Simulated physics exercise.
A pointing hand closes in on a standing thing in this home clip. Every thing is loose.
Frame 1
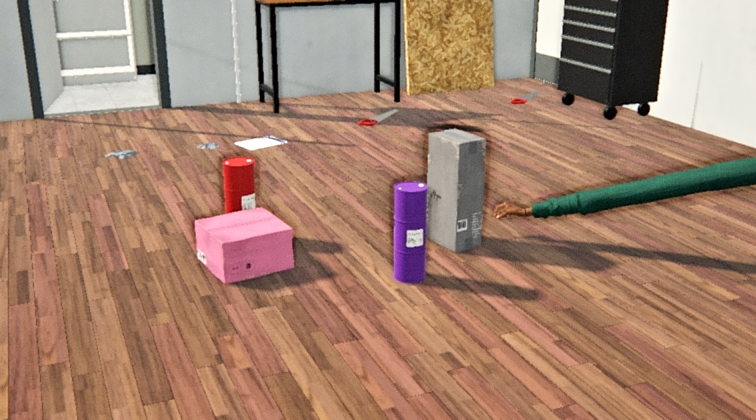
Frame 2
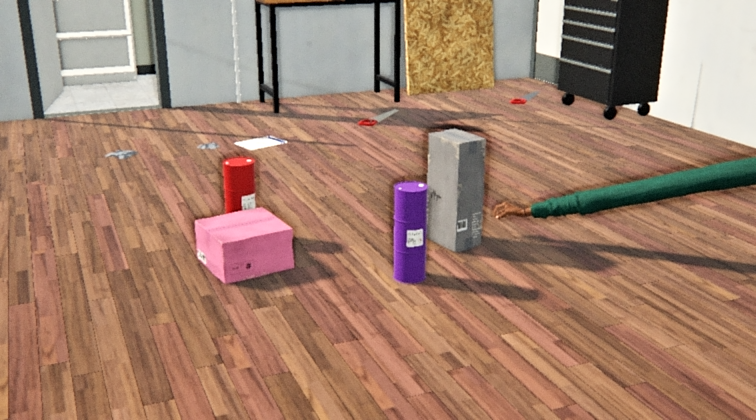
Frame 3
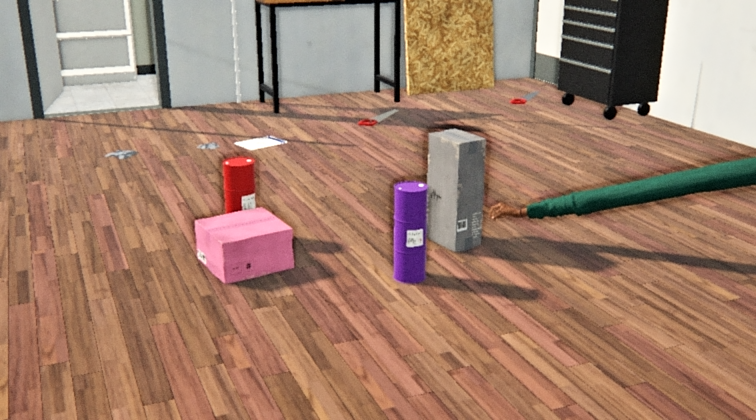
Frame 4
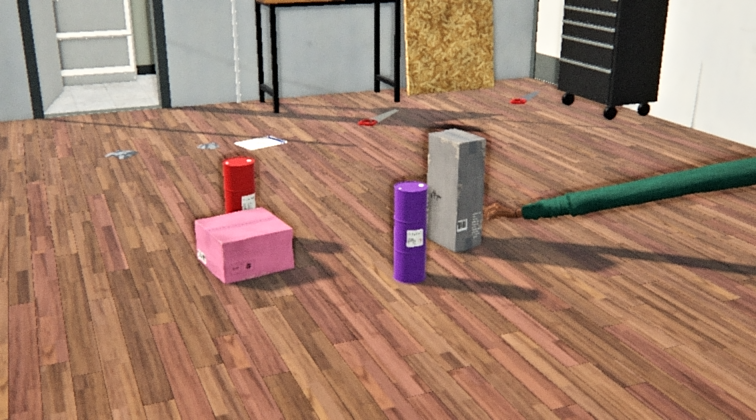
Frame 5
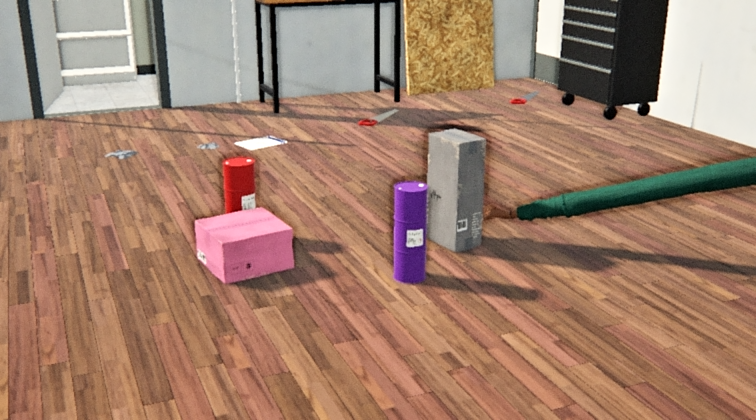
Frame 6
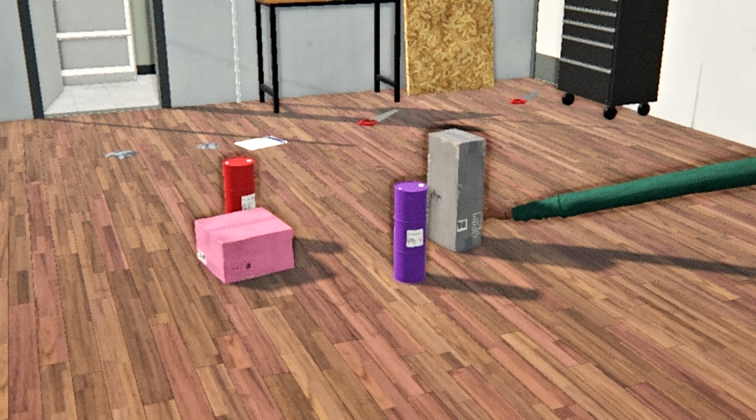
A green-sleeved arm edges left beside a still grey box, its hand slipping from view.
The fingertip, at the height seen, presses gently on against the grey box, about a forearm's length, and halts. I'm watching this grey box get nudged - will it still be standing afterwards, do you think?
Doesn't fall.
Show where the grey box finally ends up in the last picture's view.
Pretty much around (398, 201), I'd say.
Then, 0.30 s on from there, grey box shifted a little near (446, 192).
Then, 0.60 s on from there, grey box shifted a little near (431, 195).
Then, 0.90 s on from there, grey box shifted about its own width near (416, 197).
Then, 1.20 s on from there, grey box shifted about its own width near (401, 201).
In the end, moved from the start, grey box. At the end, from the last picture's camera, grey box near (398, 201).
